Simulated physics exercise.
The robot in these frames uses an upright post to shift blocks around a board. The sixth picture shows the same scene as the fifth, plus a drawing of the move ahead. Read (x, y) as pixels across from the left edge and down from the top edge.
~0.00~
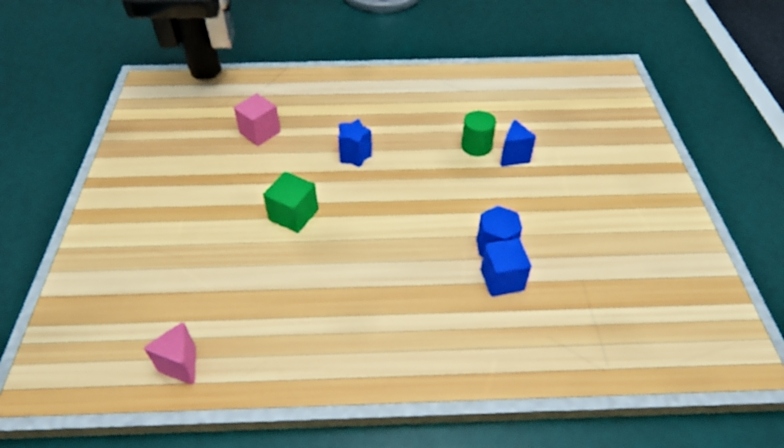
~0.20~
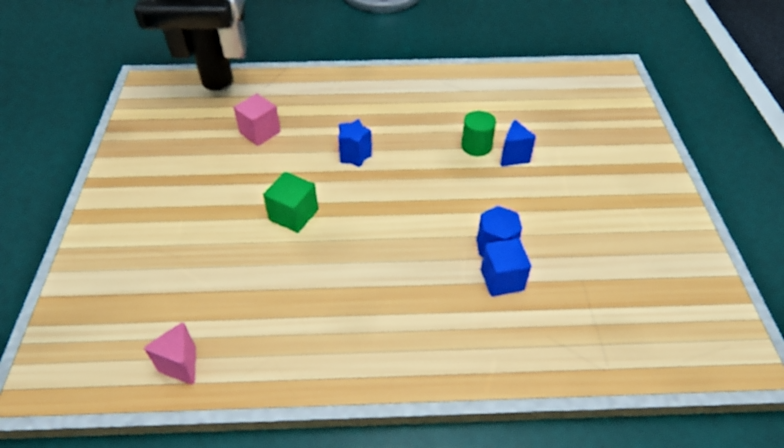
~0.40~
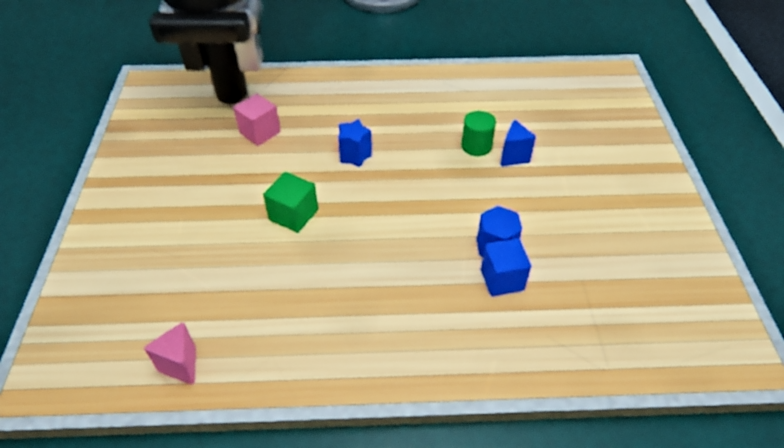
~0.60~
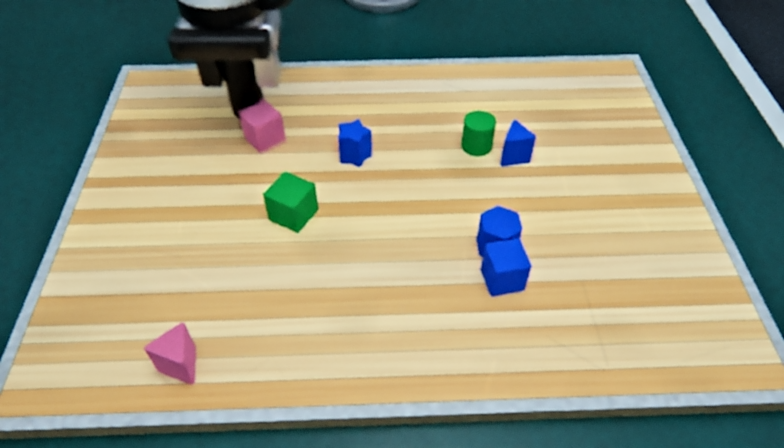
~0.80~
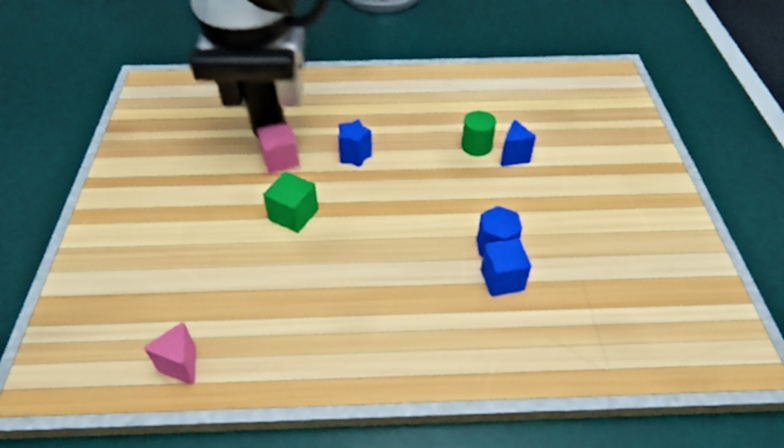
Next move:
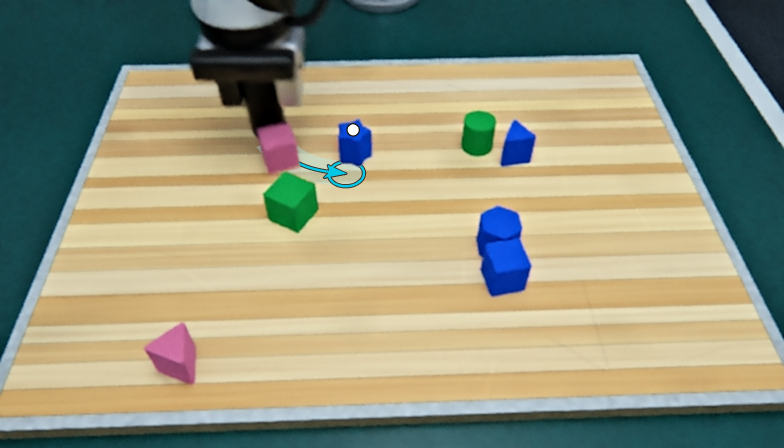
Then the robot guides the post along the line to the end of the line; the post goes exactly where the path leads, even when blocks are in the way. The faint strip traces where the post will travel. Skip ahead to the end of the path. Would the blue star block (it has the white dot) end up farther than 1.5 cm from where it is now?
No.
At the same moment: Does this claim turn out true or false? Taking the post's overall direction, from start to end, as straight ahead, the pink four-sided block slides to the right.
The claim holds.
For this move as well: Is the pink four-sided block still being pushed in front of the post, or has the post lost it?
It is no longer ahead.
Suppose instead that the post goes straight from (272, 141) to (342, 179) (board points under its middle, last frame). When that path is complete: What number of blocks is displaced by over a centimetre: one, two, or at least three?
Blocks that move over 1 cm: One.
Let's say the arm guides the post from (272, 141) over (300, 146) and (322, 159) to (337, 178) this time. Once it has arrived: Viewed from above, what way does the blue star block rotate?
Looking down, it rotates anti-clockwise.
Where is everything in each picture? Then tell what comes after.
In the first frame, post tip (206, 71); block tops, pink four-sided block (255, 106); green four-sided block (289, 189); blue star block (353, 130).
In the second frame, post (218, 82); blocks unchanged.
In the third frame, post (232, 94); blocks unchanged.
In the fourth frame, post (249, 110); pink four-sided block (260, 113).
In the fifth frame, post (269, 129); pink four-sided block (276, 135); green four-sided block (289, 189); blue star block (353, 130).
Path on the board, from (272, 141) over (289, 157) and (315, 169) to (346, 174); the dot is on the blue star block.
The first path, step by step. One third of the way, post (287, 146); pink four-sided block (291, 155), turned 15° clockwise.
Two thirds of the way, post (314, 158); pink four-sided block (301, 169), turned 45° clockwise; green four-sided block (289, 195).
At the end, post (346, 162); pink four-sided block (301, 169), turned 45° clockwise; green four-sided block (289, 195); blue star block (364, 127), turned 35° anticlockwise.
